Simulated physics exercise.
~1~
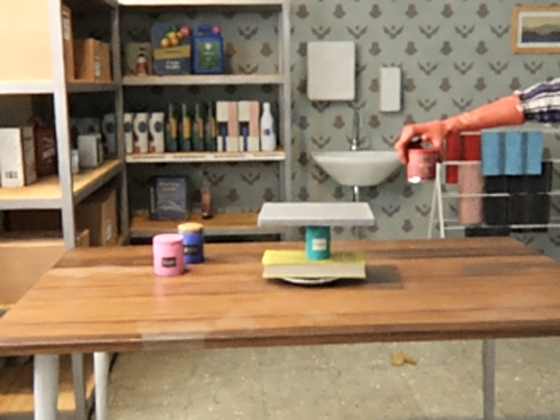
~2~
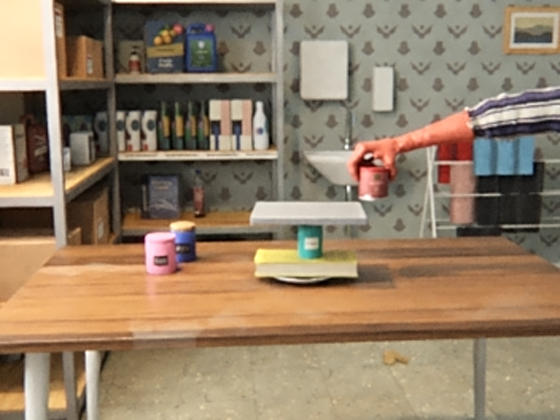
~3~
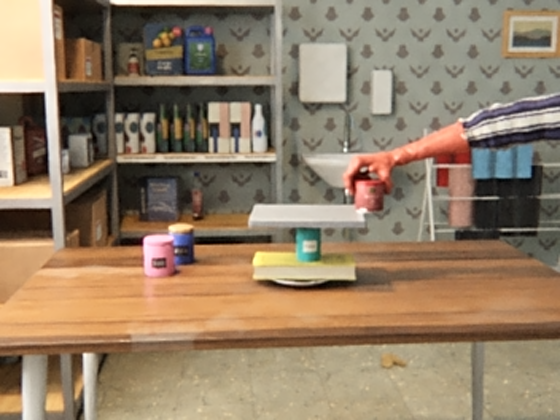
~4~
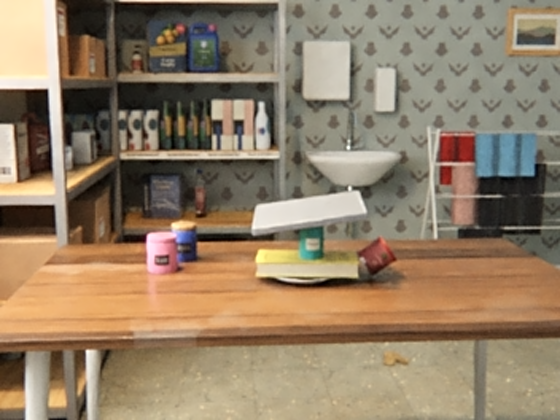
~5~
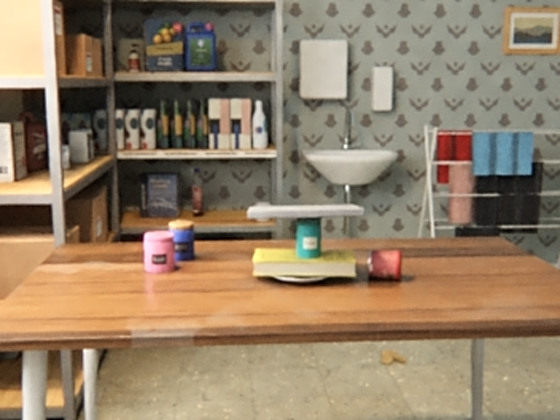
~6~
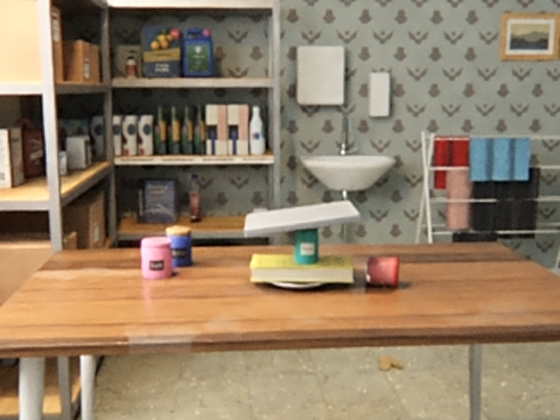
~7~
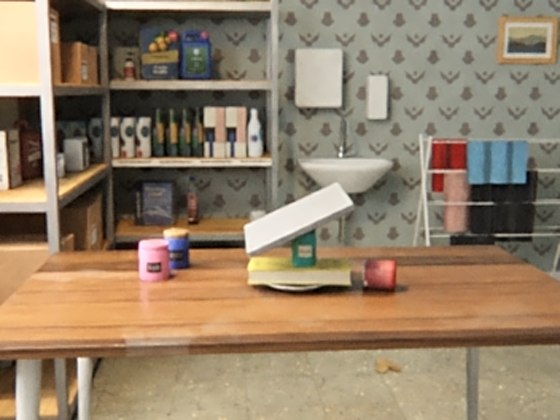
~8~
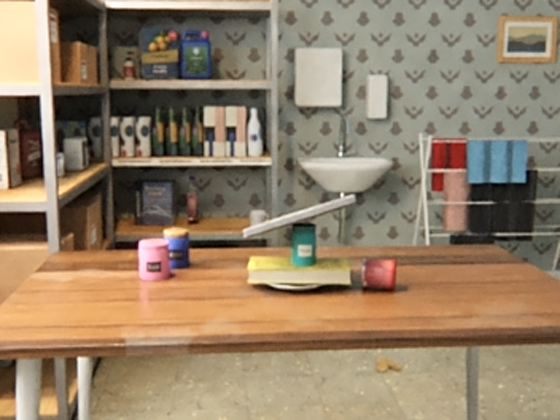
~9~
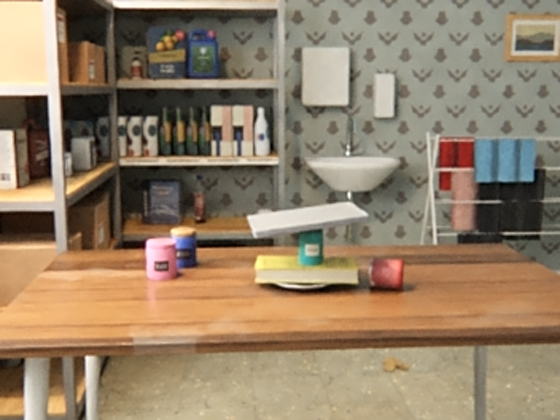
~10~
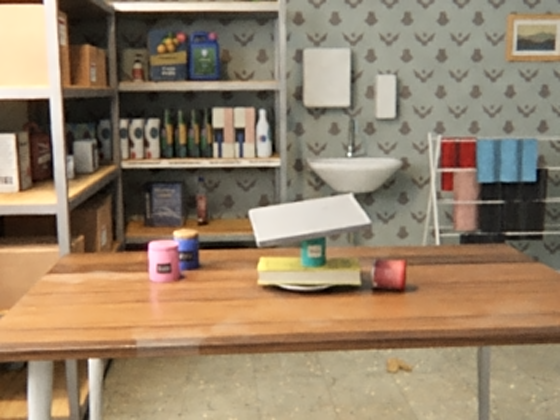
A hand lowered a red tin onto the right edge of a grey tray balanced on a turquoise jar and let go, but the tin fell to the table and lay on its side while the tray rocked and ended up tilted on the jar.
